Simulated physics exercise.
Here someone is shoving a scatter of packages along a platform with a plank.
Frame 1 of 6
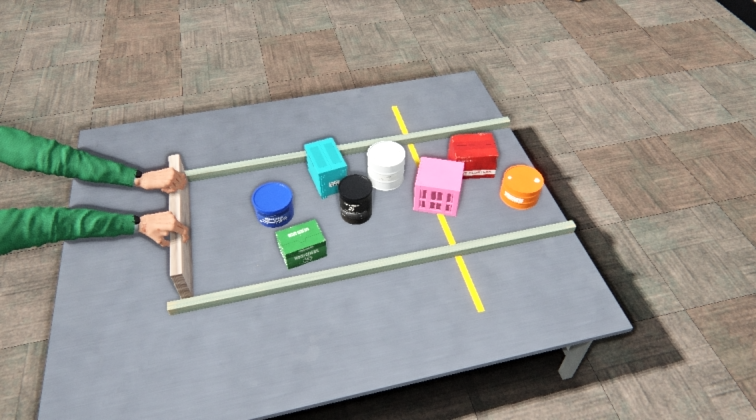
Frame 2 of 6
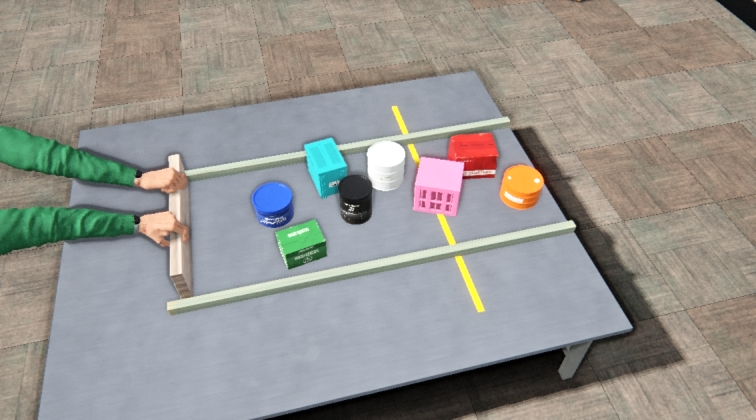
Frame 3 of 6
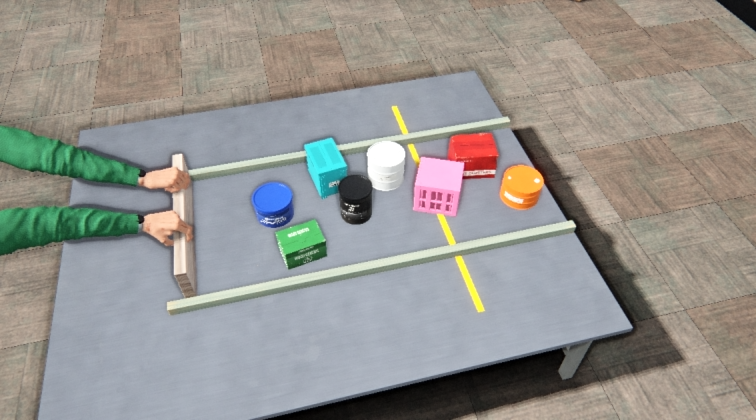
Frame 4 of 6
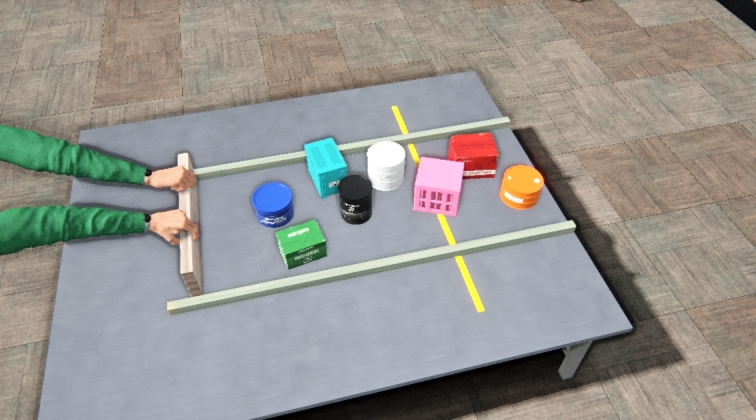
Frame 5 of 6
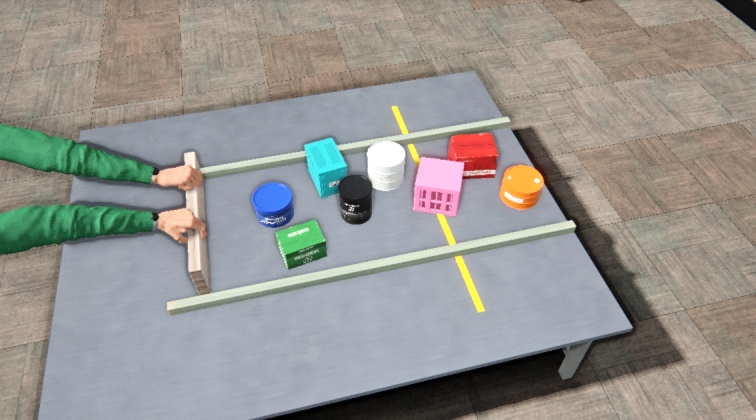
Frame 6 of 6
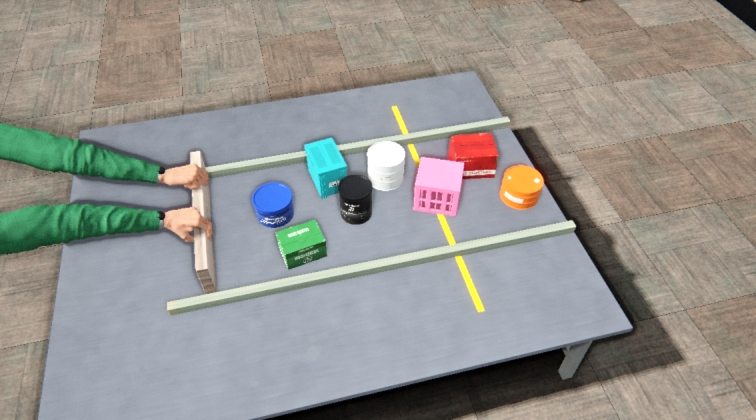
The clip shows two green-sleeved arms holding a wooden plank at the left of a gray table and sliding it slightly rightward between two rails, while the colorful boxes and canisters near a yellow tape line stay still.
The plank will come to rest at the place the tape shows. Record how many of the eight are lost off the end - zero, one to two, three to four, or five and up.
Lost off the end: Zero.
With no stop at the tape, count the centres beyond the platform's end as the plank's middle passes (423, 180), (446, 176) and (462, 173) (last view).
In that order 0, 0 and 2.
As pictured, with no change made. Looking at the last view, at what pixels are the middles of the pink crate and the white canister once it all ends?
First (491, 187), then (477, 159).
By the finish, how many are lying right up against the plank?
All in all, 4.
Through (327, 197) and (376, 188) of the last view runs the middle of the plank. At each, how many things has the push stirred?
The count is 4 at the first point and 6 at the second.
A little later, none off yet; orange canister at rest near (521, 187); red box at rest near (473, 157); pink crate at rest near (439, 187).
When it is over, the number that fall off is zero.
